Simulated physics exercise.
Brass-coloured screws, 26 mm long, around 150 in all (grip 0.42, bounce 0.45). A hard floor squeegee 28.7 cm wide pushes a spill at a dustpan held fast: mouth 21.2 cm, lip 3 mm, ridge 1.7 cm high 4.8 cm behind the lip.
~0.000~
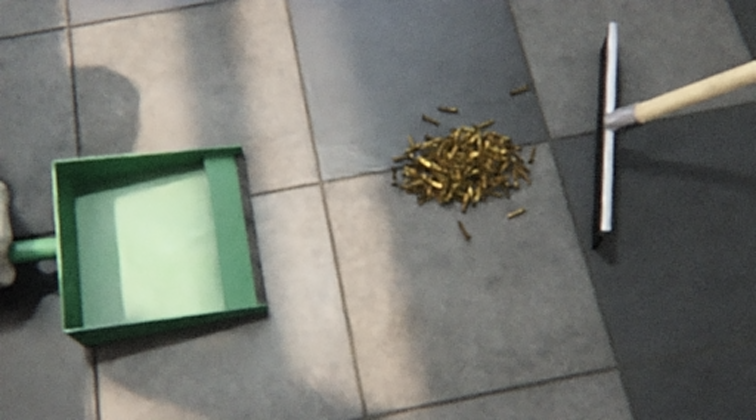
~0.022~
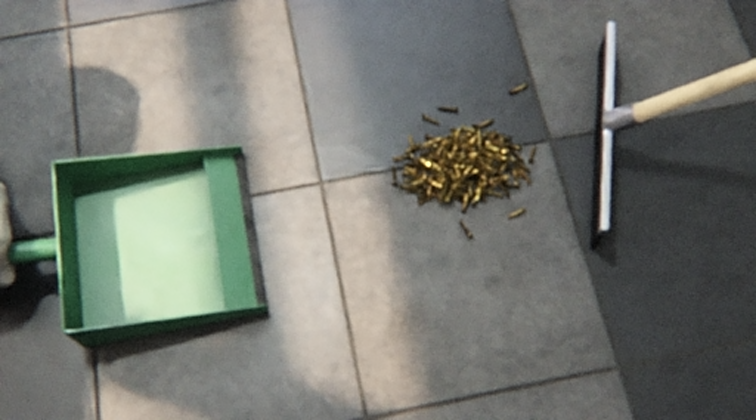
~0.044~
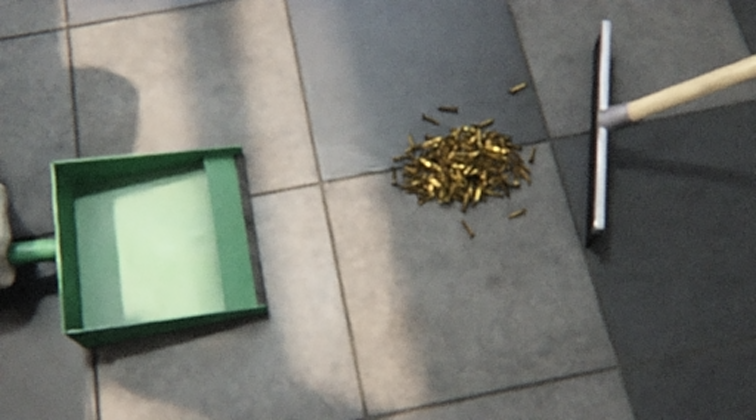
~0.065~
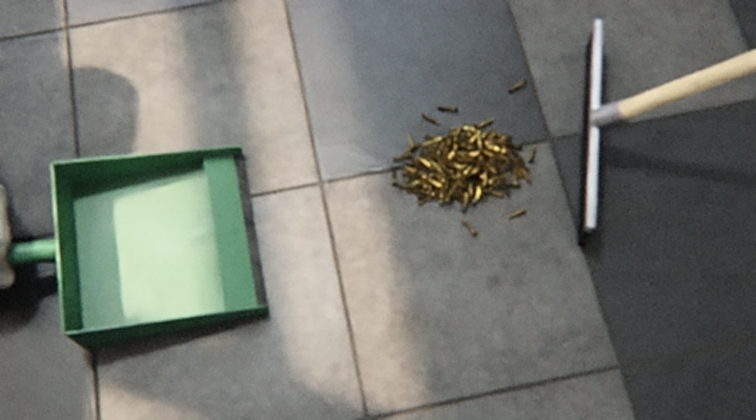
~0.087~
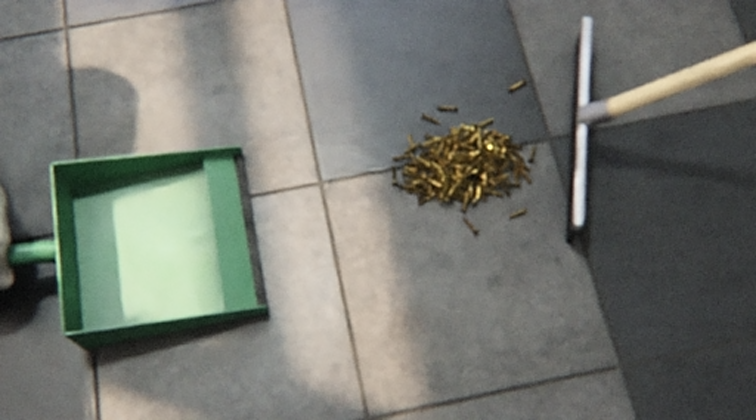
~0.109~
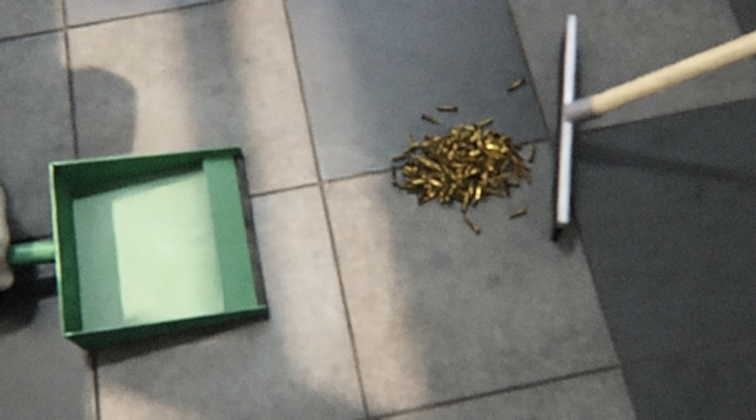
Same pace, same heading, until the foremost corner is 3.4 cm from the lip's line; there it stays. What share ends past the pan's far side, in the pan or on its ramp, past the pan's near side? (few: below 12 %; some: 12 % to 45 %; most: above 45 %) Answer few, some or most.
Far side: Most, pan: Few, near side: Few.
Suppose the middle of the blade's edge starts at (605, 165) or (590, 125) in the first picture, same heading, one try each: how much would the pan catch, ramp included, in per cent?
About 5 and 5 per cent.
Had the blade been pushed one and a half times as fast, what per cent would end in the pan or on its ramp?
Then about 15 per cent.
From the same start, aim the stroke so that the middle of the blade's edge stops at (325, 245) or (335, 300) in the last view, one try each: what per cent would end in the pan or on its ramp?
Some 5 and 0 per cent.
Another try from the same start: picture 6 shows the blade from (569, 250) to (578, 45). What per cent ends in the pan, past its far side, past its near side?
Pan 0, far 15, near 0.
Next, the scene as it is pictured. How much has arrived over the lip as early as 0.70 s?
Some 10 per cent.
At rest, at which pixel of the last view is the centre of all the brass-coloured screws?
At about (243, 130).
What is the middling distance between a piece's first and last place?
About 28 cm.
After 0.31 s, middle of the blade 24 cm from the lip; 0 % over the lip, far side 15 %, near side 0 %.
After 0.44 s, middle of the blade 13 cm from the lip; 0 % over the lip, far side 45 %, near side 0 %.
After 0.70 s, middle of the blade 8 cm from the lip; 10 % over the lip, far side 65 %, near side 0 %.
By 1.5 s all is still; far side 65 %, pan 10 %, near side 0 %, in front of the lip or behind the blade 25 %.
